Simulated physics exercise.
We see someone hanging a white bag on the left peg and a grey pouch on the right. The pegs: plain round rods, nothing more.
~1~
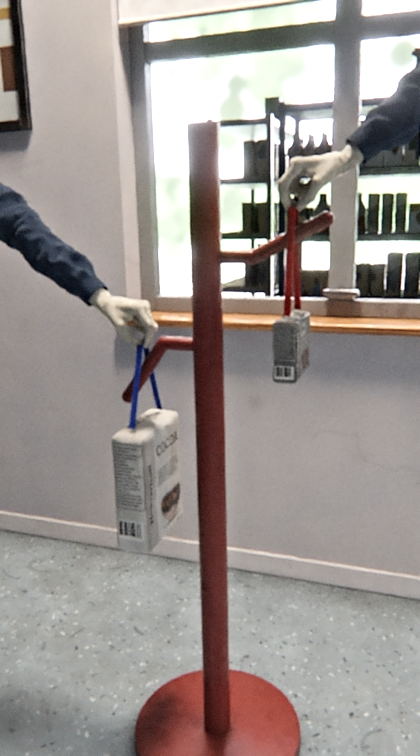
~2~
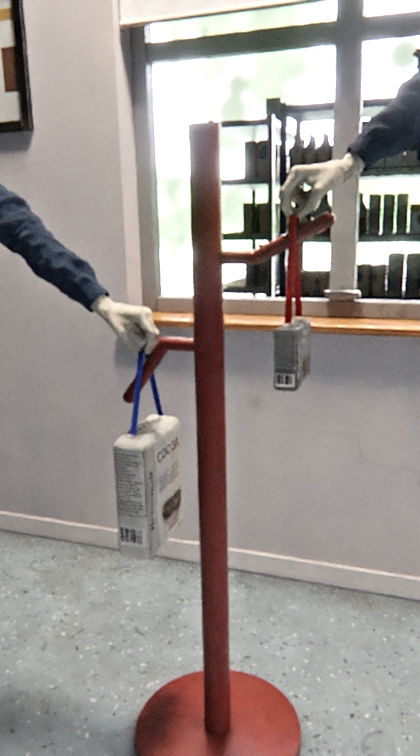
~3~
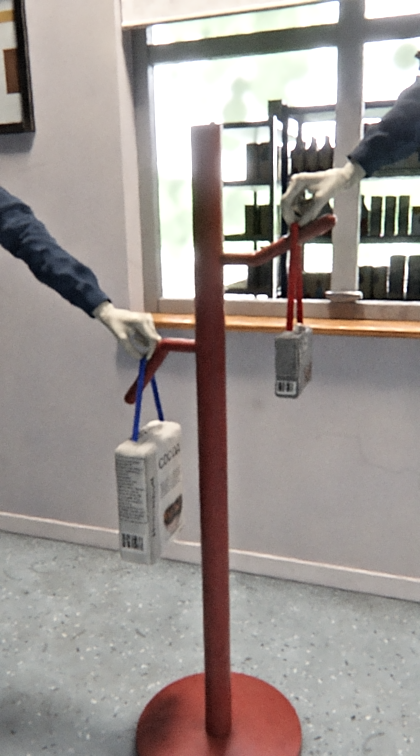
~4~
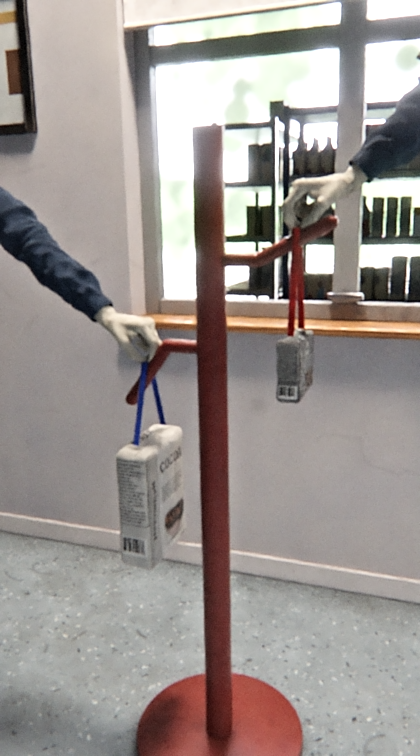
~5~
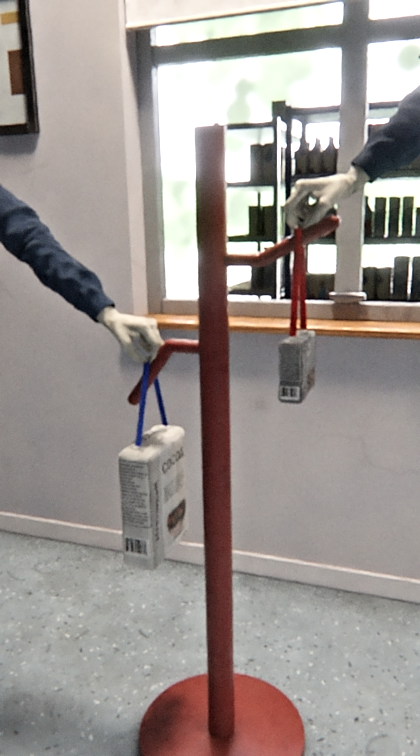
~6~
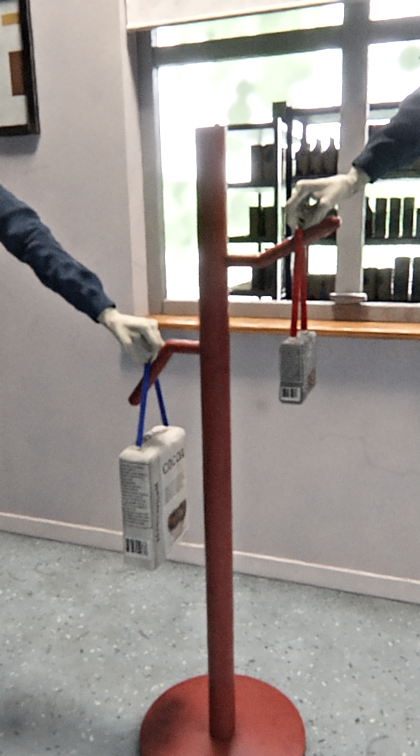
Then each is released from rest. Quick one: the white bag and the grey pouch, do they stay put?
The white bag does not stay put, the grey pouch stays put.
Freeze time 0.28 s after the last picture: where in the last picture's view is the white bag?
Near (160, 586).
Then, 0.28 s later than the last view, white bag falling near (160, 586); grey pouch hanging from its loop near (298, 369).
Then, 0.56 s later than the last view, white bag on the floor near (197, 685); grey pouch hanging from its loop near (294, 370).
Then, 0.86 s later than the last view, white bag on the floor near (204, 689); grey pouch hanging from its loop near (294, 370).
Finally, white bag on the floor near (213, 696); grey pouch hanging from its loop near (293, 370). The white bag comes down and the grey pouch stays hanging.
